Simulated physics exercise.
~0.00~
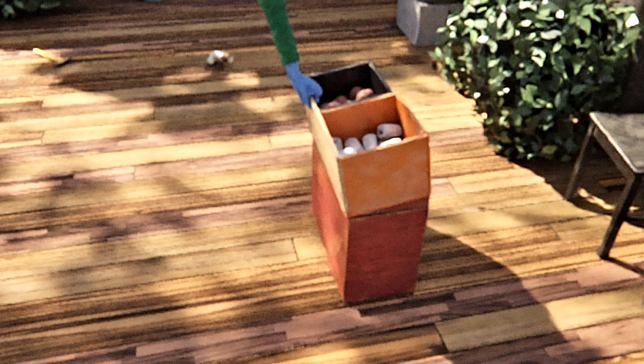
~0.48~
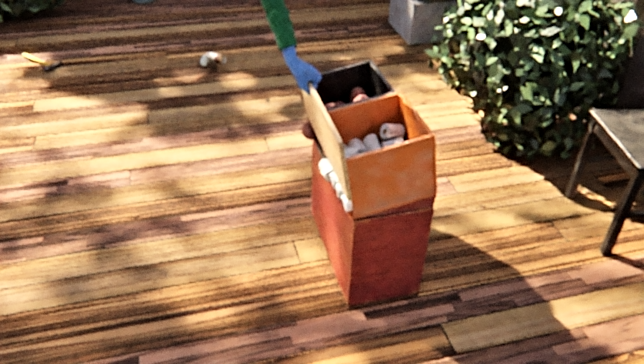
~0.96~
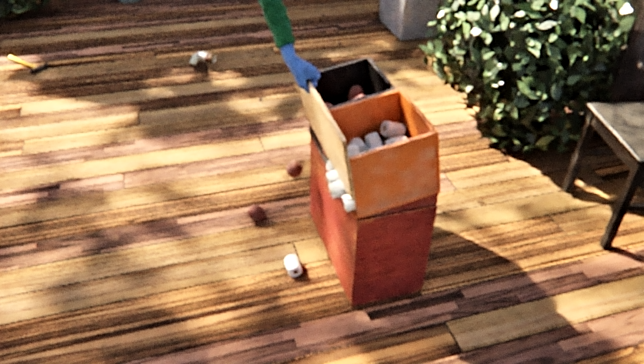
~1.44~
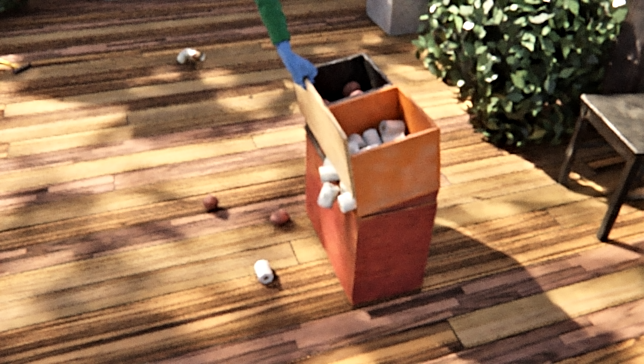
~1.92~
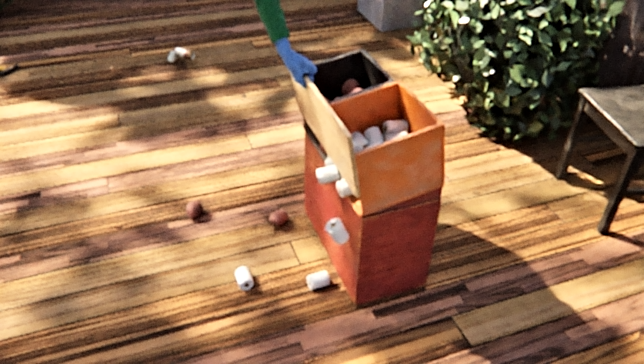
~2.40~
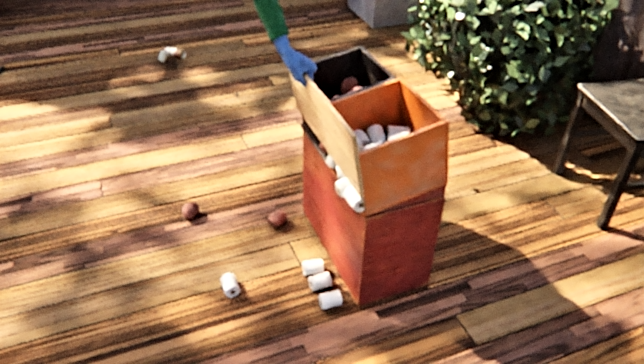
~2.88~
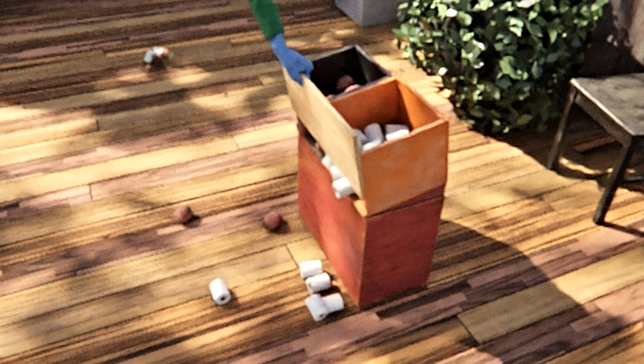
At first, a gloved blue hand on a green-sleeved arm holds the gate of a reddish stand on a sunlit wooden deck, with white paper rolls in its orange chute and red potatoes in the black chute behind. The hand raises the gate a little, and rolls push out beneath it. One roll and a potato drop to the boards, soon followed by a second potato. More rolls tumble down beside the stand while the gate stays raised. By the end, several rolls and two potatoes lie on the deck, and most of the load remains in the chutes.
